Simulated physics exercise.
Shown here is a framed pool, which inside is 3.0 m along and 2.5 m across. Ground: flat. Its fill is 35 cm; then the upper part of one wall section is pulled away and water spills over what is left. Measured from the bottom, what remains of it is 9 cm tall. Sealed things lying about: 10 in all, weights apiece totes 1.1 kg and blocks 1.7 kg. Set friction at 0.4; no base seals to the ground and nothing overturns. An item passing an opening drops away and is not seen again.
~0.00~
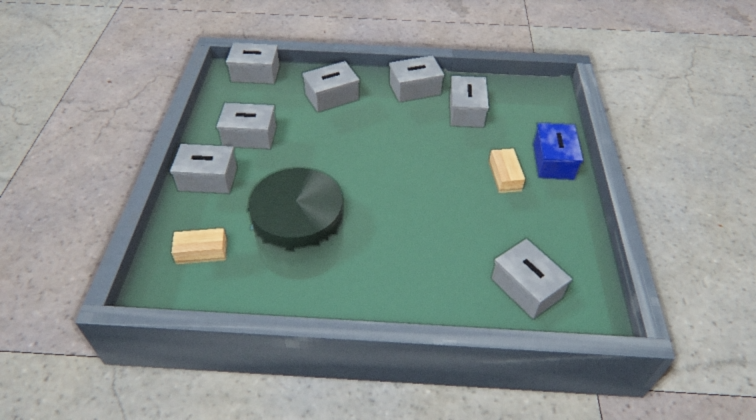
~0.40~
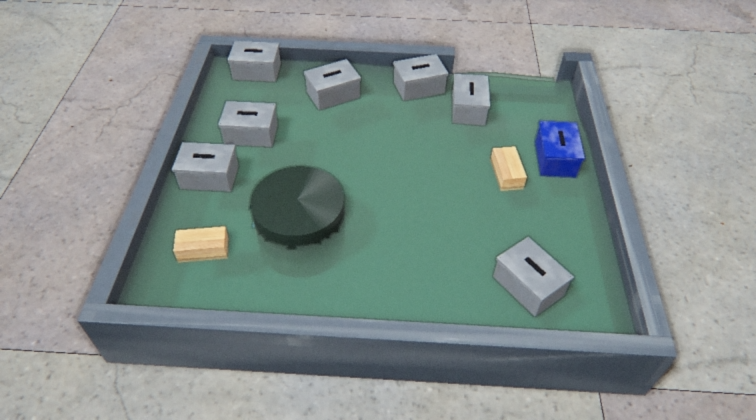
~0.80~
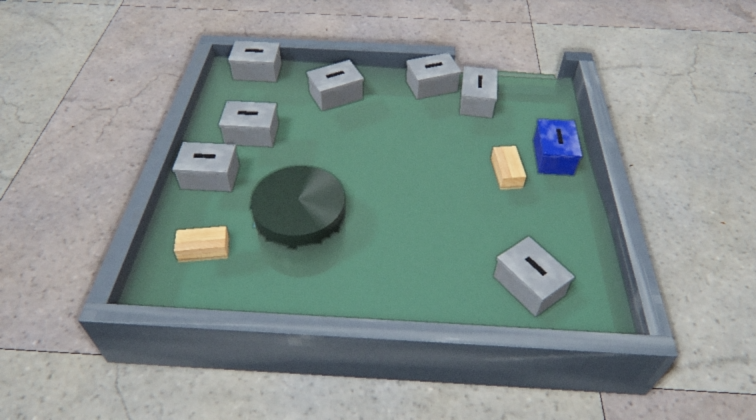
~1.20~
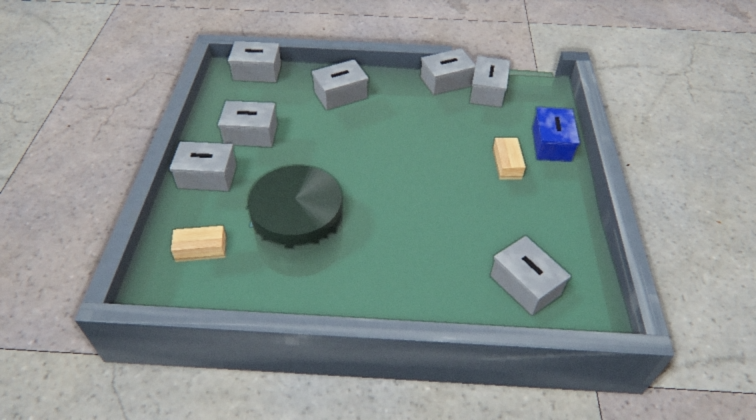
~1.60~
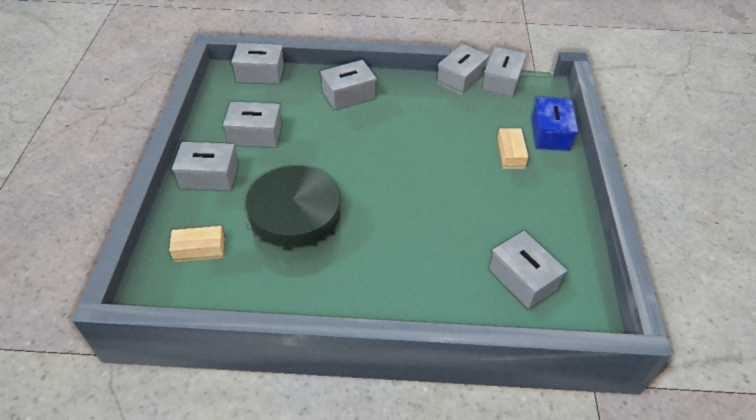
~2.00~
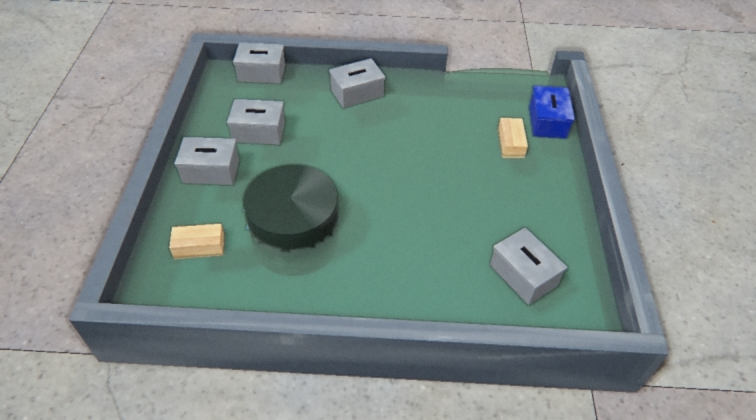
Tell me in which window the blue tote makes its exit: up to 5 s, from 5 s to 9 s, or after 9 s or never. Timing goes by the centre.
It departs before the earlier point.
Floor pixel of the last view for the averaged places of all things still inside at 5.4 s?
Near (329, 175).
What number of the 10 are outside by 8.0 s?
5 of them.
After 2.8 s the blue tote is near (551, 86), 0.6 m from its start, afloat; 2 of 10 are out; 8 afloat.
After 5.4 s the blue tote has gone out (at 3.9 s); 4 of 10 are out; 6 afloat.
After 8.0 s the blue tote has gone out (at 3.9 s); 5 of 10 are out; 5 afloat.
After 12.0 s the blue tote has gone out (at 3.9 s); 5 of 10 are out; 5 afloat.
